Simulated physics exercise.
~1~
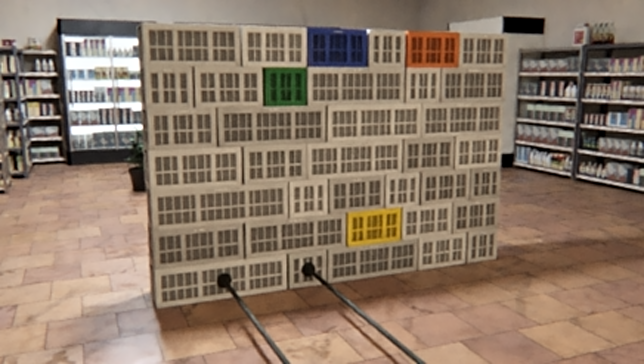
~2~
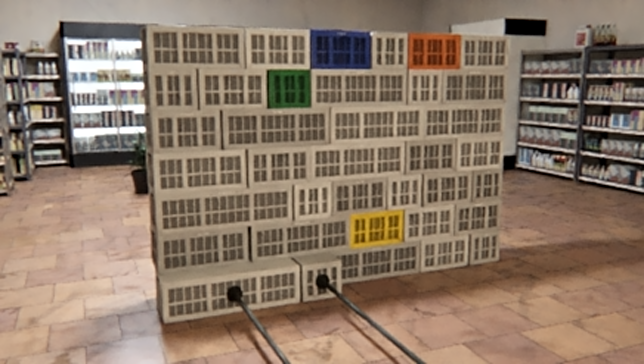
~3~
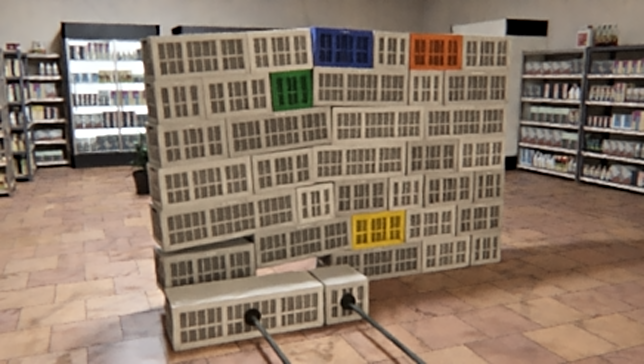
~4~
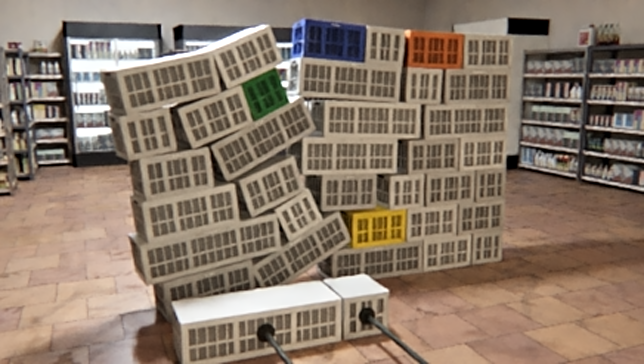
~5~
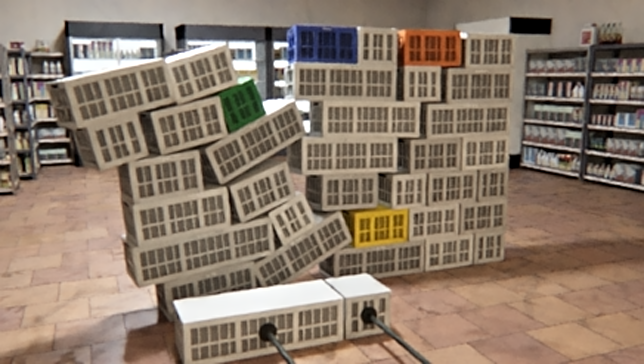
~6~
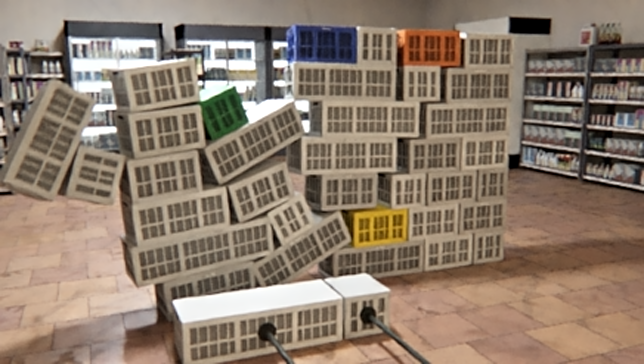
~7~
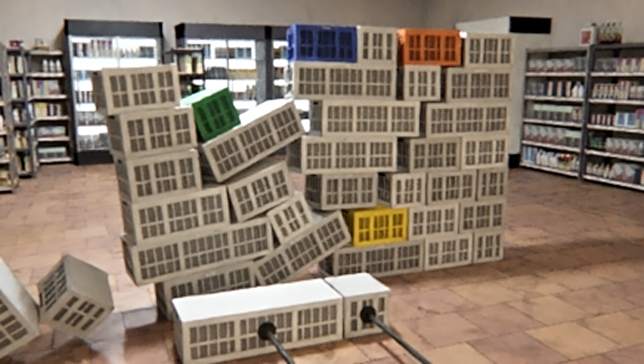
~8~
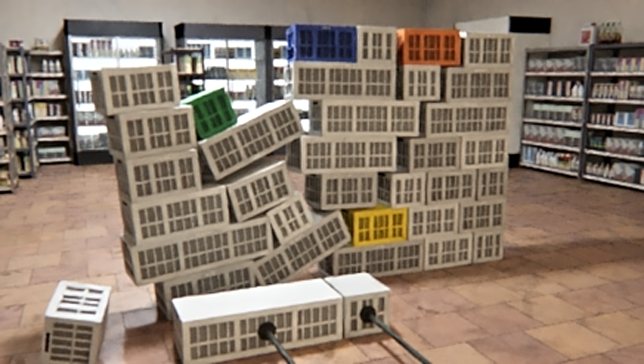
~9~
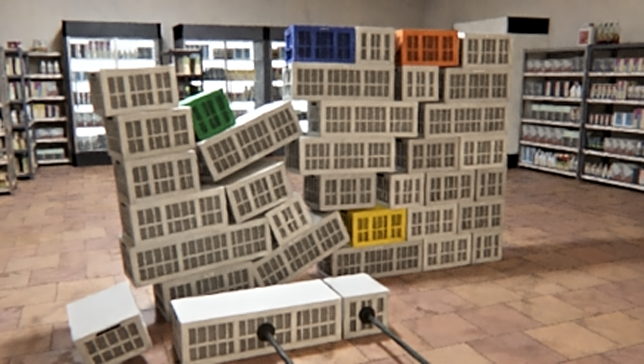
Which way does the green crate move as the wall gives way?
The green crate moves to the left, tilting as the crates around it slump.
